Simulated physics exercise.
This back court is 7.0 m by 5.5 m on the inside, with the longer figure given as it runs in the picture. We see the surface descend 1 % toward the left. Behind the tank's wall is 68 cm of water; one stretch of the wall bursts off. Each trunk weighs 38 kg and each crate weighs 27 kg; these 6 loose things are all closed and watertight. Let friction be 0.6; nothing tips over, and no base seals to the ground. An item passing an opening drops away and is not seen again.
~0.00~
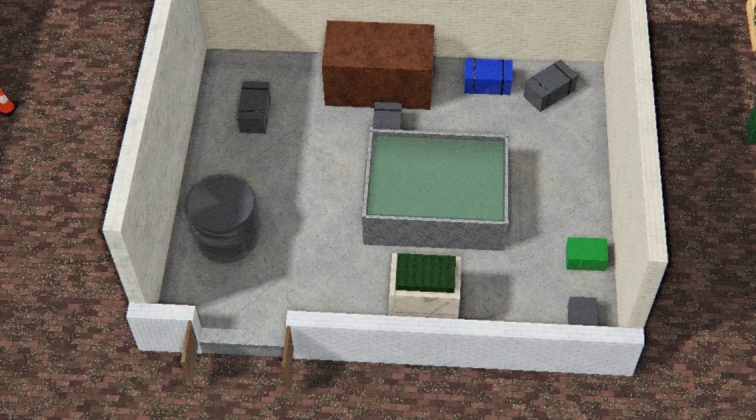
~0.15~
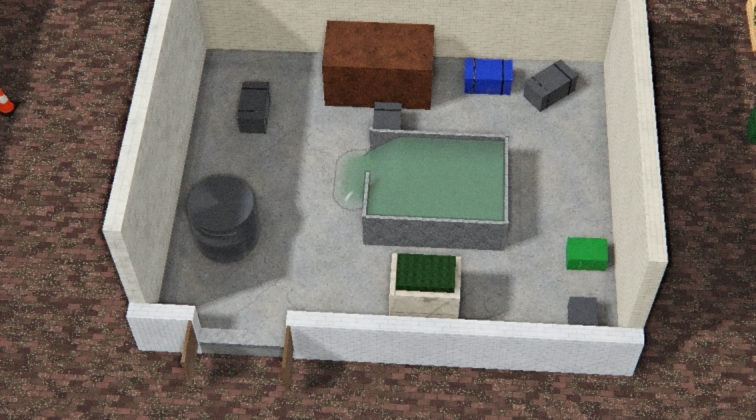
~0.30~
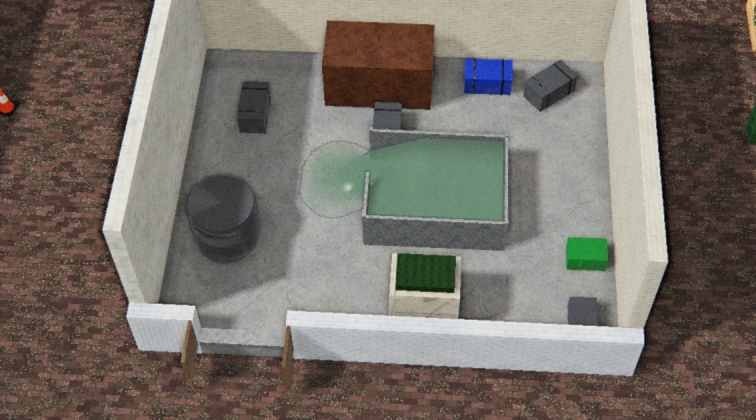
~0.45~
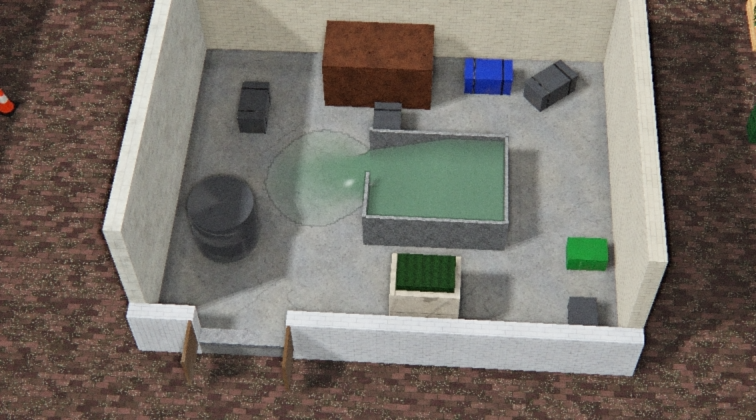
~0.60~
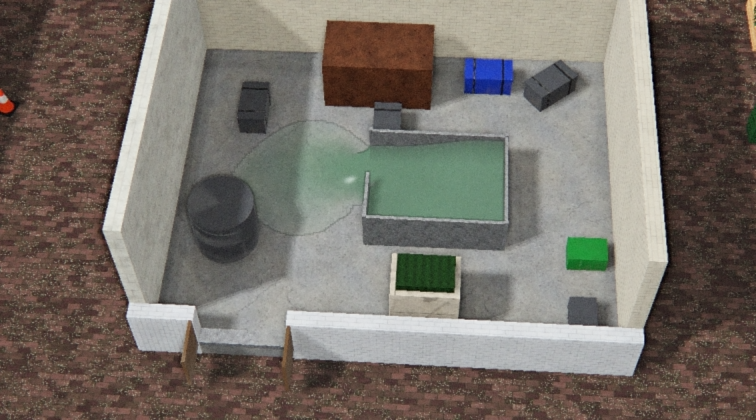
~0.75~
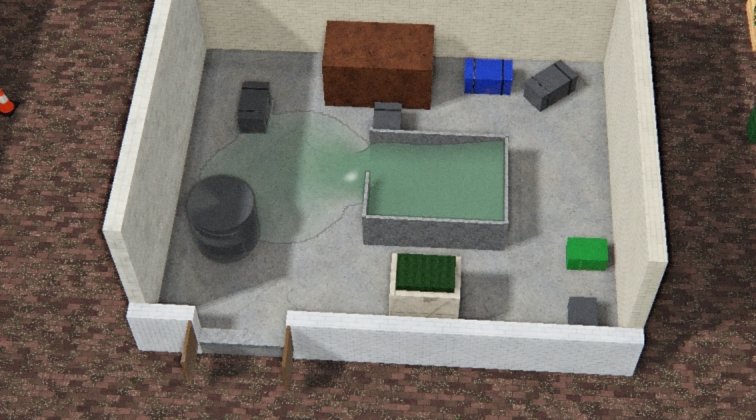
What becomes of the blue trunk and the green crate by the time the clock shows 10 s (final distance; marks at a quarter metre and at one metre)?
Once settled, the blue trunk sits nearly where it was and the green crate sits nearly where it was.
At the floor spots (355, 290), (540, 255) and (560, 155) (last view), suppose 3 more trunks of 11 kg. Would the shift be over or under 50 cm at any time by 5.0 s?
Respectively: Smaller, smaller, smaller.
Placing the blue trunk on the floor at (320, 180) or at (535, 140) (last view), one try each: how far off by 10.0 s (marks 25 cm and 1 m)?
Swept far; nearly still.
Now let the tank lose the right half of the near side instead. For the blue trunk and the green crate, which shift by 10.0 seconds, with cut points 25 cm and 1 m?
Then the blue trunk shifts slightly and the green crate goes a great distance.
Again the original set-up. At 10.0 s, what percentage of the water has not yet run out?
Around 88 per cent of the water is still in there.
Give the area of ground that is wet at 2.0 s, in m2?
Near 16 m2 in all.
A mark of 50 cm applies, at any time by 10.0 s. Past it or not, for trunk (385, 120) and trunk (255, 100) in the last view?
Within the limit, then beyond the limit.
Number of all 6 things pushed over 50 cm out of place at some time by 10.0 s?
It adds up to 1.
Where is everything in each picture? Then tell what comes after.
In the first picture, the blue trunk at (489, 69) rests on the ground; the green crate at (588, 249) rests on the ground; 3.5 m2 under water; 0 of 6 have shifted.
In the second picture, the blue trunk at (489, 69) rests on the ground; the green crate at (588, 249), on the bottom; 4.0 m2 under water; 0 of 6 have shifted.
In the third picture, the blue trunk at (489, 69) rests on the ground; the green crate at (588, 249) rests on the ground; water covers 4.8 m2; 0 of 6 have shifted.
In the fourth picture, the blue trunk at (489, 69), on the bottom; the green crate at (588, 249), on the bottom; water covers 5.9 m2; 0 of 6 have shifted.
In the fifth picture, the blue trunk at (489, 69), on the bottom; the green crate at (588, 249), on the bottom; water covers 7.1 m2; 0 of 6 have shifted.
In the sixth picture, the blue trunk at (489, 69), on the bottom; the green crate at (588, 249), on the bottom; water covers 8.4 m2; 0 of 6 have shifted.
After 2.0 s the blue trunk is near (489, 69), 0.0 m from its start, aground; the green crate is near (588, 249), 0.0 m from its start, aground; 0 of 6 are out; 1 afloat.
After 4.5 s the blue trunk is near (489, 69), 0.0 m from its start, aground; the green crate is near (588, 249), 0.0 m from its start, aground; 0 of 6 are out; 1 afloat.
After 7.0 s the blue trunk is near (489, 69), 0.0 m from its start, aground; the green crate is near (588, 249), 0.0 m from its start, aground; 0 of 6 are out; 1 afloat.
After 10.0 s the blue trunk is near (489, 69), 0.0 m from its start, aground; the green crate is near (588, 249), 0.0 m from its start, aground; 0 of 6 are out; 0 afloat.
